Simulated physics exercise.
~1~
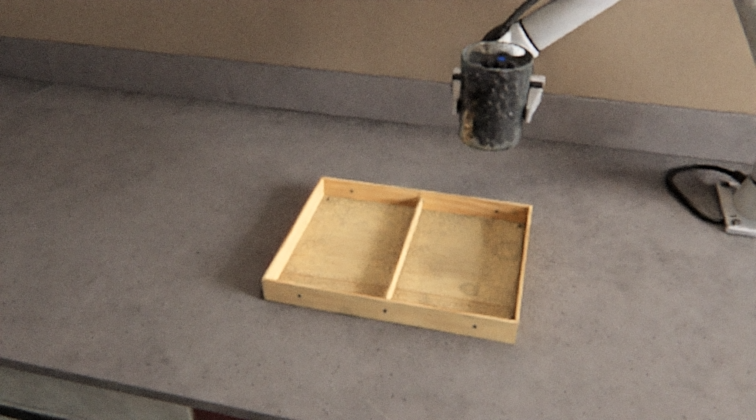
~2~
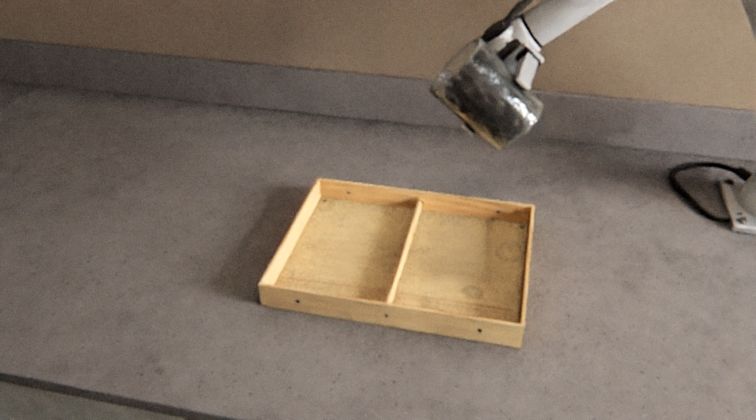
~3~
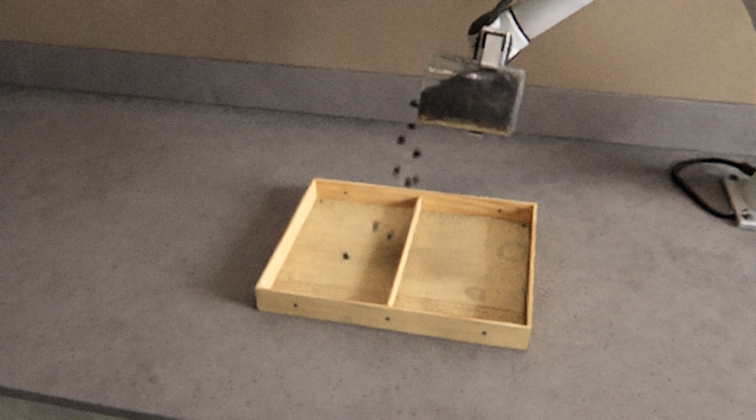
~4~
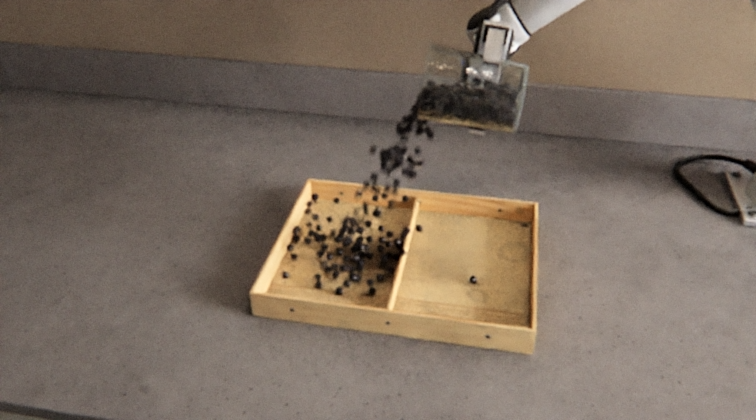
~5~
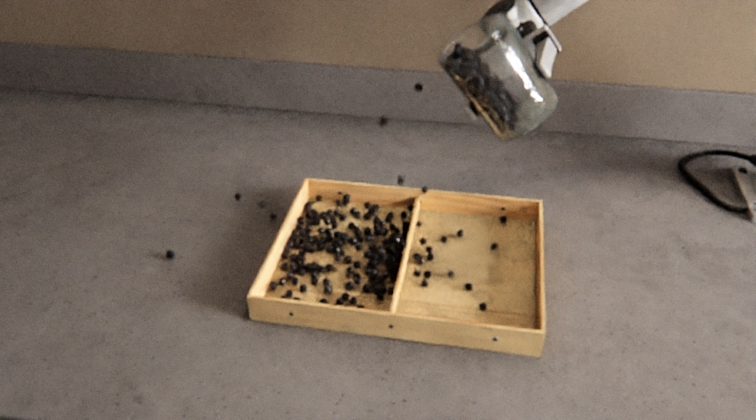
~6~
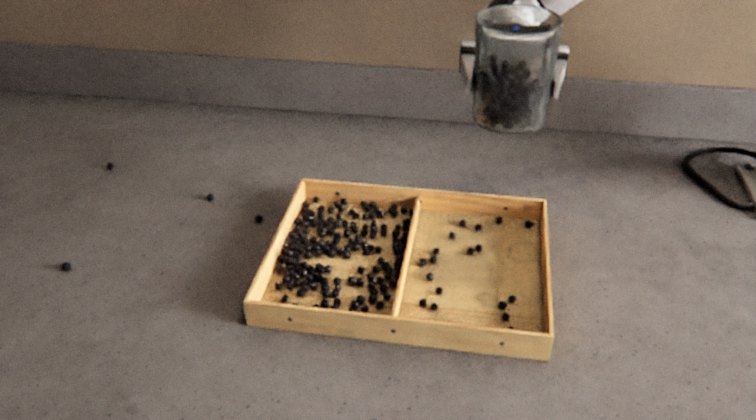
A grey speckled tabletop against a brown backdrop is seen from above at an angle. A pale wooden tray split by a cross wall rests in the middle, and above it a light robot arm grips a clear beaker filled with dark beads. The arm tips the beaker leftward onto its side, and the beads trickle, then stream into the tray, mostly into the left part. As the beaker swings back up, a few beads scatter onto the table. It ends upright, still partly full, with beads crowding the left part, a few in the right and four outside.
